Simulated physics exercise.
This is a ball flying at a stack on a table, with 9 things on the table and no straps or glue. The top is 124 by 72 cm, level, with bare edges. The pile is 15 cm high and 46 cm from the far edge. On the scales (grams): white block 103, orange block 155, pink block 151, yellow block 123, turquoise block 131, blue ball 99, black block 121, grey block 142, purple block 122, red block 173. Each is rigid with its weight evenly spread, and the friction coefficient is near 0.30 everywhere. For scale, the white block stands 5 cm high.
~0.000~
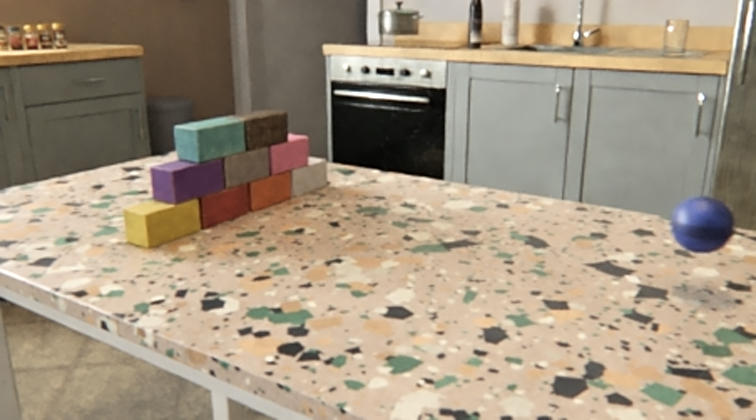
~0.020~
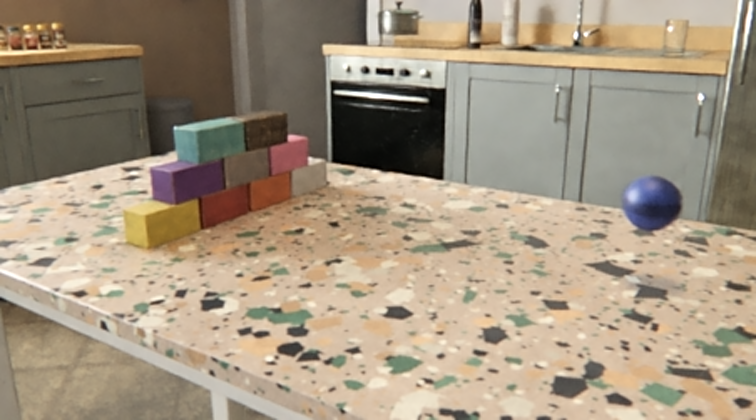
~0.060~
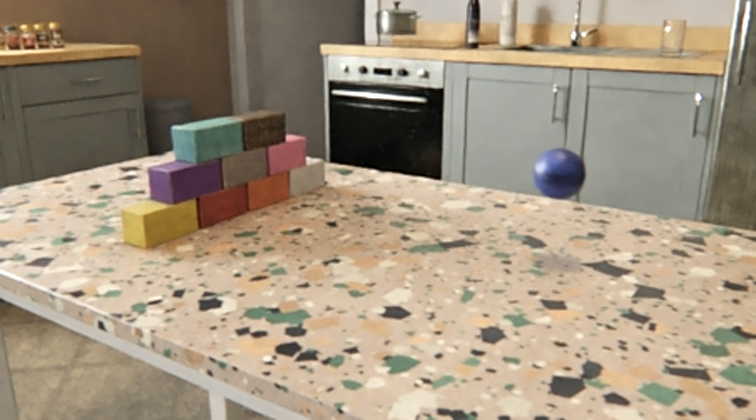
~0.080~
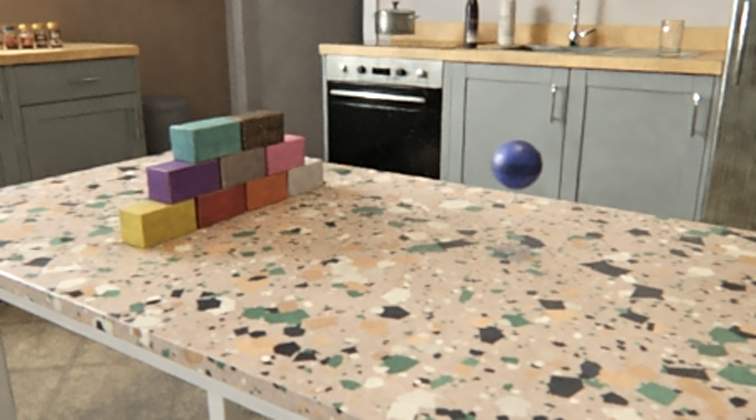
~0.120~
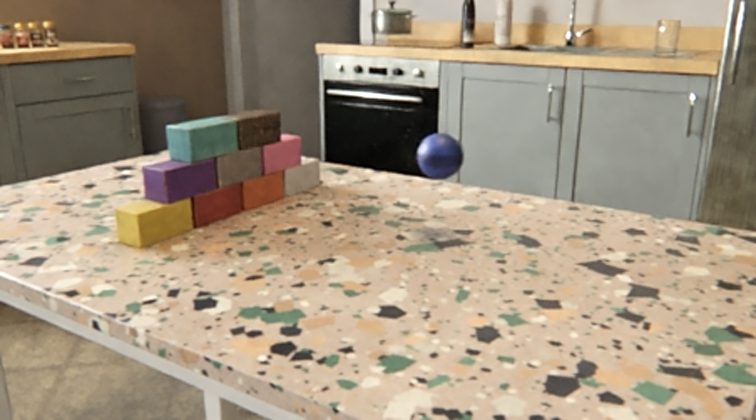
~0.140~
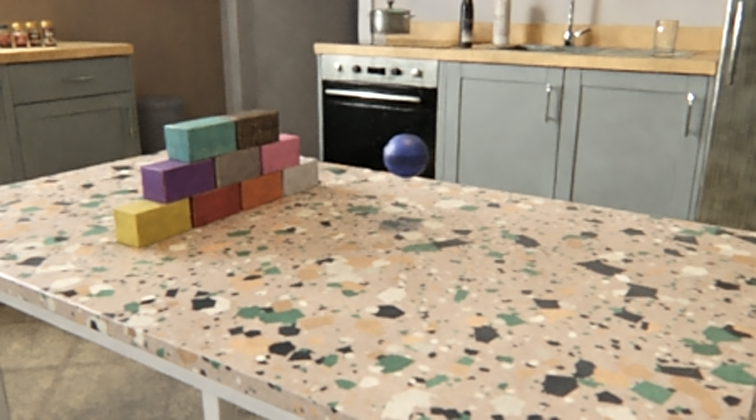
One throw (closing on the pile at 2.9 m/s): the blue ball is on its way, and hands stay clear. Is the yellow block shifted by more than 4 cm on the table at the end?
The yellow block holds its spot.
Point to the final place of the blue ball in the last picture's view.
Near (289, 173).
By 0.24 s, blue ball near (295, 179); pink block tilted 6°; black block tilted 4°.
By 0.34 s, blue ball near (291, 175); white block 5 cm from its spot; pink block 4 cm from its spot; orange block 2 cm from its spot.
When it is over (1.0 s), not toppled but over 4 cm from the start, white block and pink block; the other 7 within 4 cm of the start. End places, in pixels of the last picture, yellow block near (153, 219).
